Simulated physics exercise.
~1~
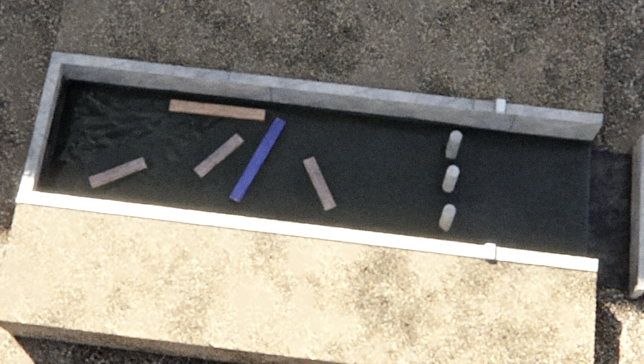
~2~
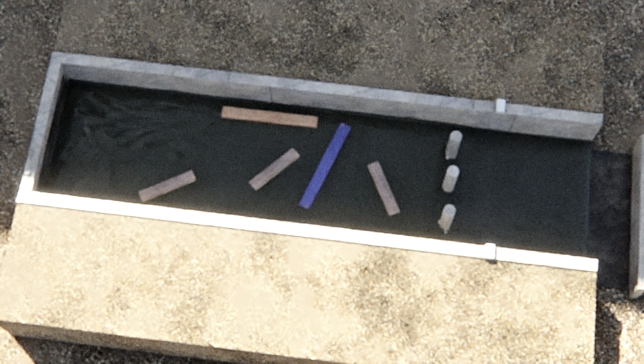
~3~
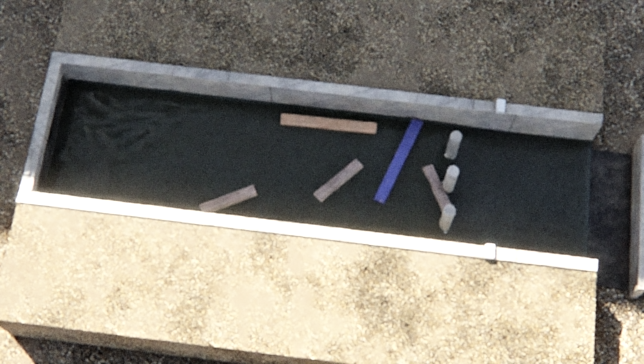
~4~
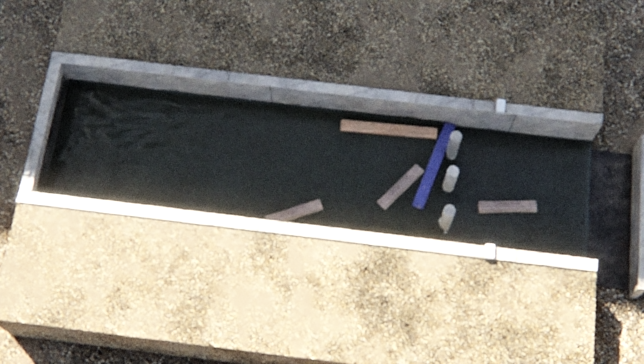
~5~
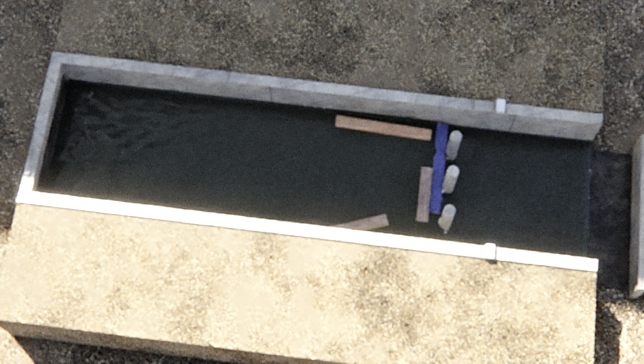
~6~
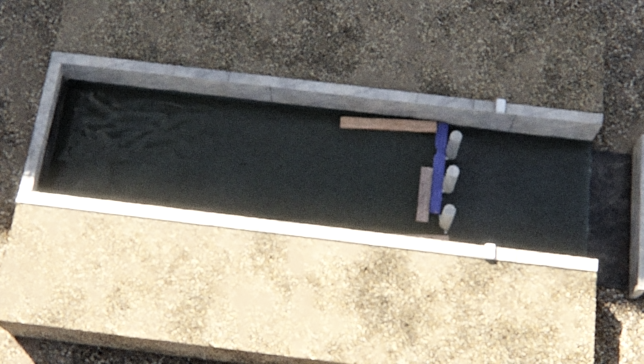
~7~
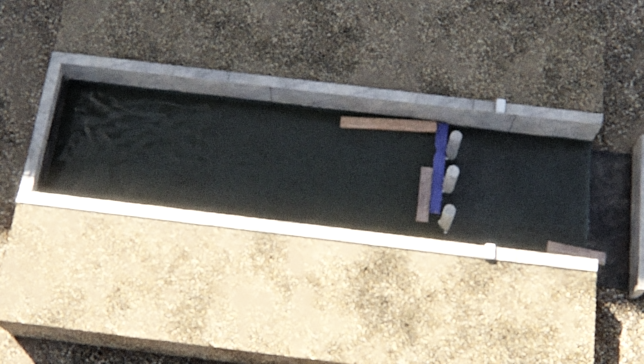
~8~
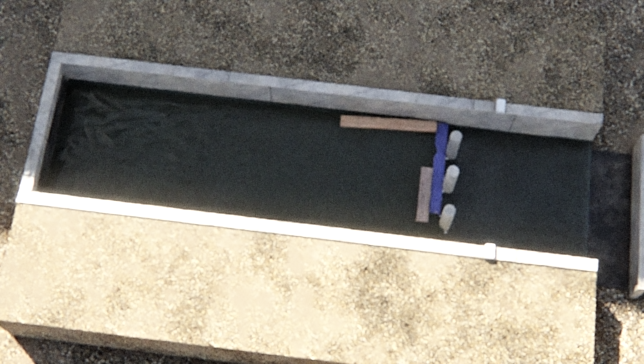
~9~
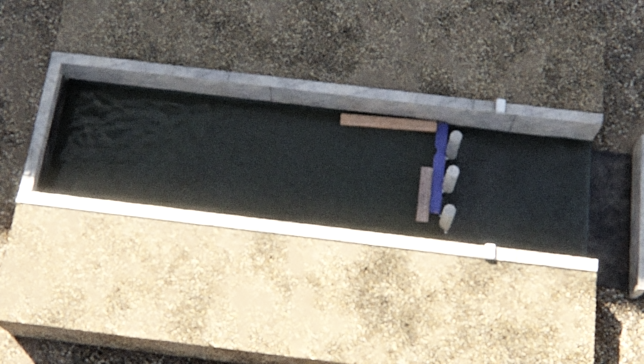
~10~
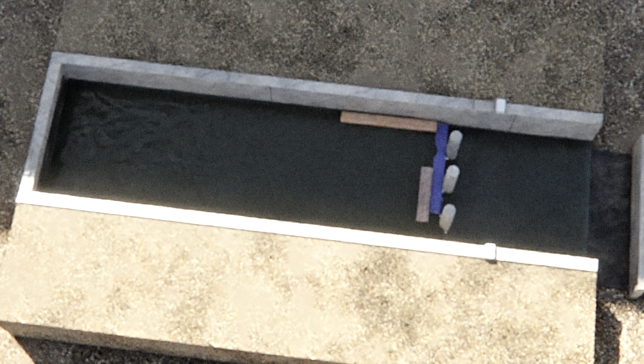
In a narrow, walled channel of dark water, four brownish boards and a longer blue plank drift to the right toward a row of three pale posts. The board in front swings around as it slips between the posts, then carries on out of the channel. The blue plank reaches the posts and turns until it lies across them, where it stops. One board settles upright against its left side, and another rests along the upper wall behind it. The last board slides along the lower wall, gets past the posts and leaves at the right, while the blue plank and two boards stay held.
